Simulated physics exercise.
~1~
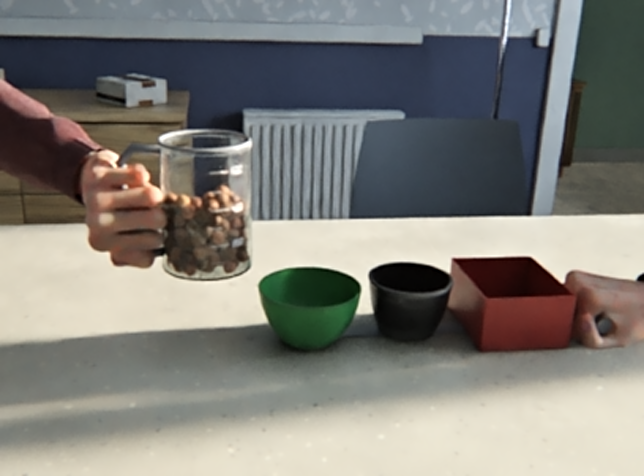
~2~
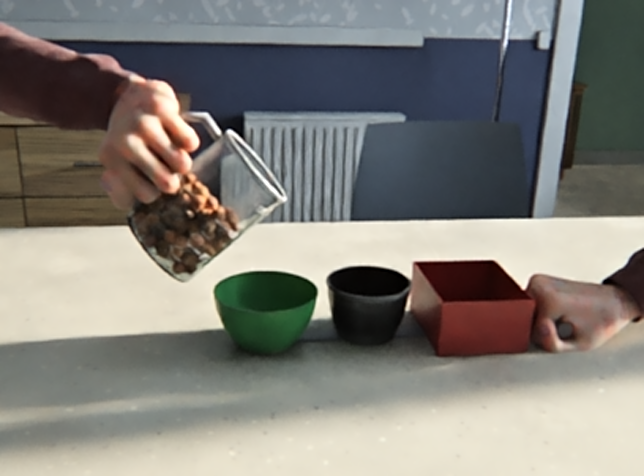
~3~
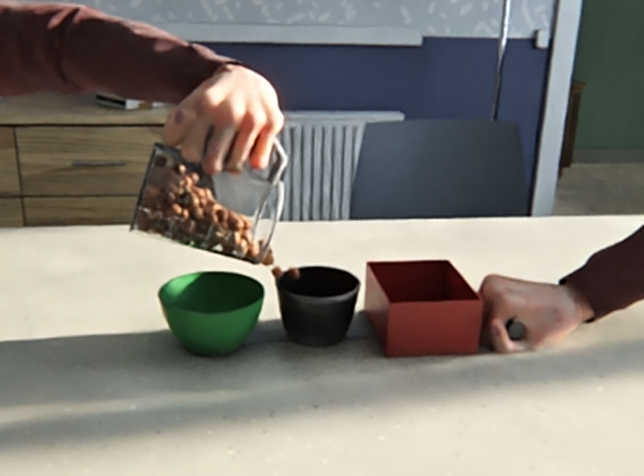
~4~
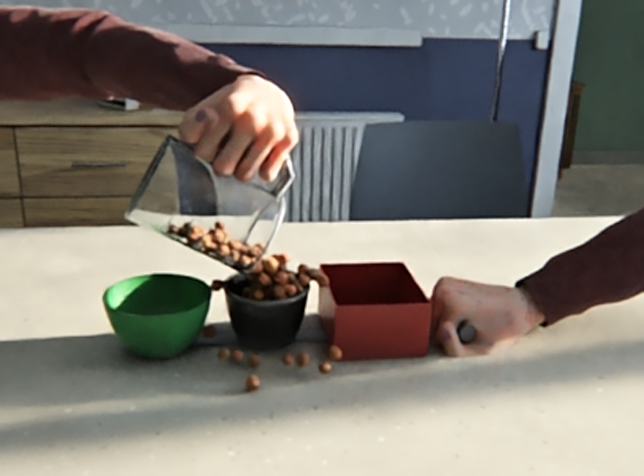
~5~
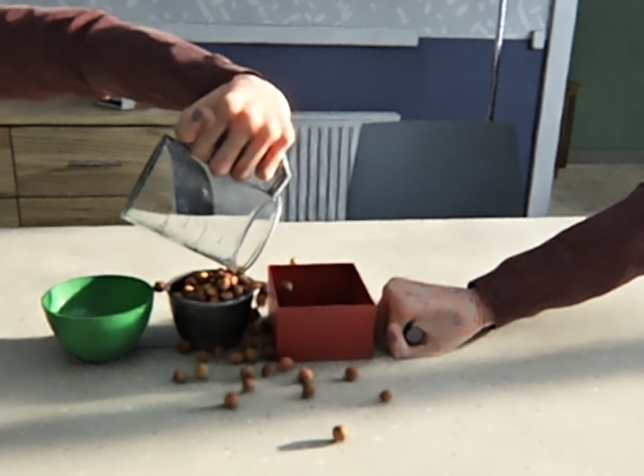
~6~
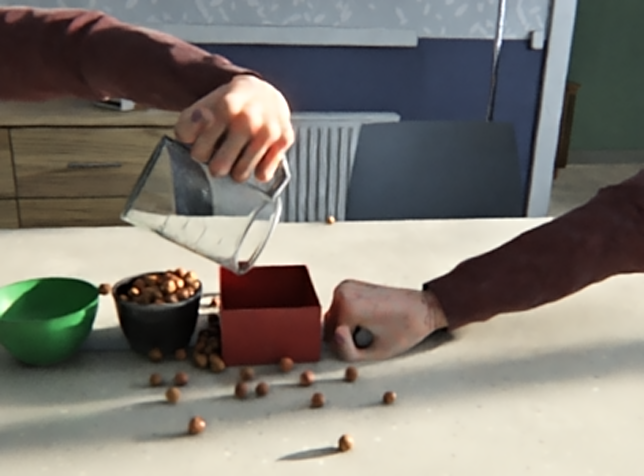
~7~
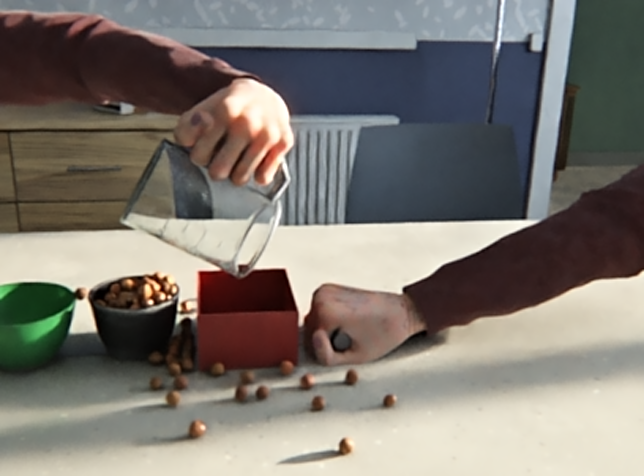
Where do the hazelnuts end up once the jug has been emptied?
Most of them end up in the black bowl, and a fair share lies loose on the table outside the dishes. The green bowl gets none, and the red tin gets very few at most.
